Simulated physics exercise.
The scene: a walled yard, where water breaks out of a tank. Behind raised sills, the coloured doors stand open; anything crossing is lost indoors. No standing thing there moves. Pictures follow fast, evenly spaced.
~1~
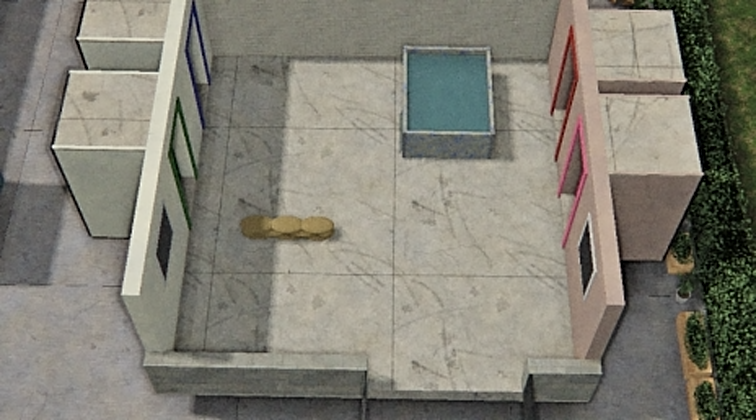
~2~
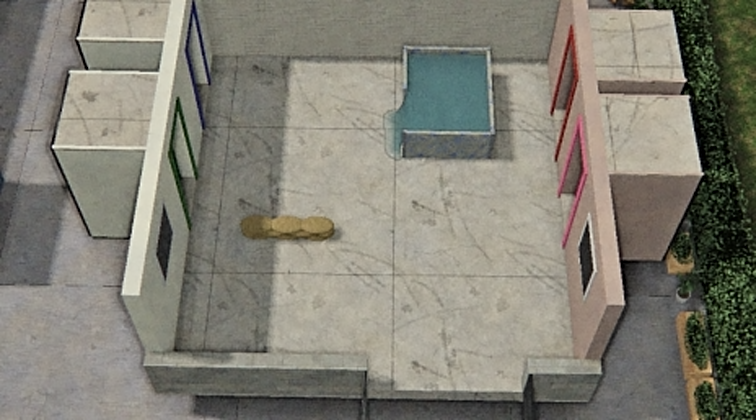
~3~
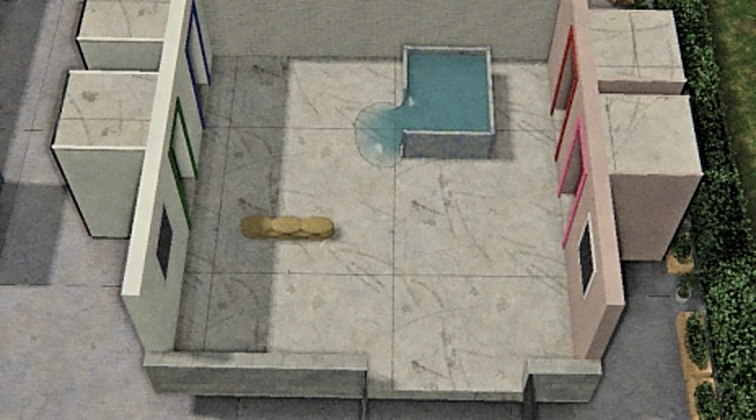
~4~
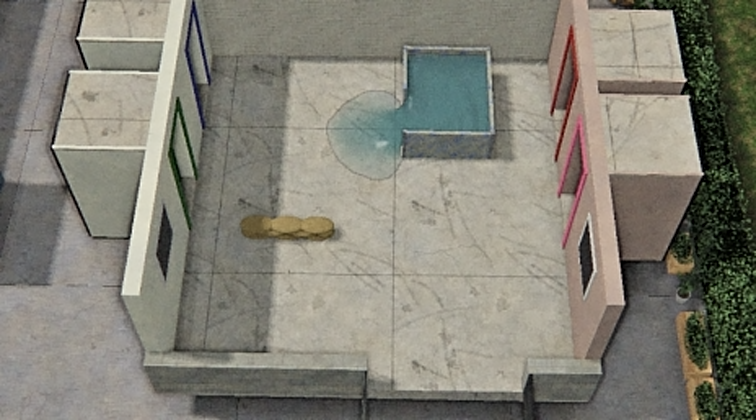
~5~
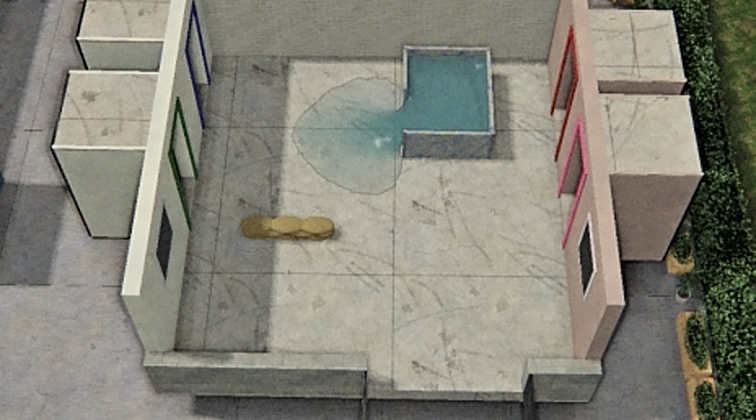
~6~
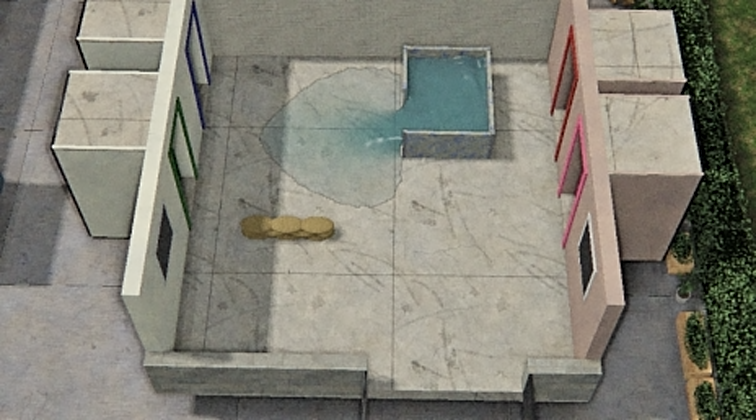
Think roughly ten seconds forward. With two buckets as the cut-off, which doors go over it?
One by one: The pink door doesn't get too much water coming through; the green door gets too much water coming through; the blue door gets too much water coming through; the red door doesn't get too much water coming through.
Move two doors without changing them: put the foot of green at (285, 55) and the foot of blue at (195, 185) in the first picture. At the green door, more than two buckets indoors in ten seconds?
In short: Green door keeps below it.
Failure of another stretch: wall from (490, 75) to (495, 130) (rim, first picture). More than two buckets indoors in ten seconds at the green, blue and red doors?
Note - green door comes in lower; blue door comes in lower; red door breaks the threshold.
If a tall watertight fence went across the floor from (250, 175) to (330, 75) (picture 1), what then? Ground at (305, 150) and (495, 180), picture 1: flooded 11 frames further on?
As listed: Under water, no water.
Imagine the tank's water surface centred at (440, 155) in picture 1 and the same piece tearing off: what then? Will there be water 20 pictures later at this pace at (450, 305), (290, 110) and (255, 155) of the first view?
Parched, soaked, soaked.
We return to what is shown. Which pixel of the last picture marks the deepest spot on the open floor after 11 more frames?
Deepest point: Roughly (192, 216).
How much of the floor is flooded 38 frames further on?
I'd say close to 50 per cent.
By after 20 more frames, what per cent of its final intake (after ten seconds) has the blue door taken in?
Some 65 in a hundred.
A moment on, water covers 30 % of the floor; the pink door not reached, the green door not reached, the blue door under two buckets in, the red door not reached.
Next, water covers 35 % of the floor; the pink door not reached, the green door under two buckets in, the blue door over two buckets in, the red door not reached.
Then, water covers 40 % of the floor; the pink door not reached, the green door over two buckets in, the blue door far over two buckets in, the red door not reached.
Later, water covers 50 % of the floor; the pink door not reached, the green door over two buckets in, the blue door far over two buckets in, the red door not reached.
In the end, water covers 75 % of the floor; the pink door not reached, the green door over two buckets in, the blue door far over two buckets in, the red door not reached.
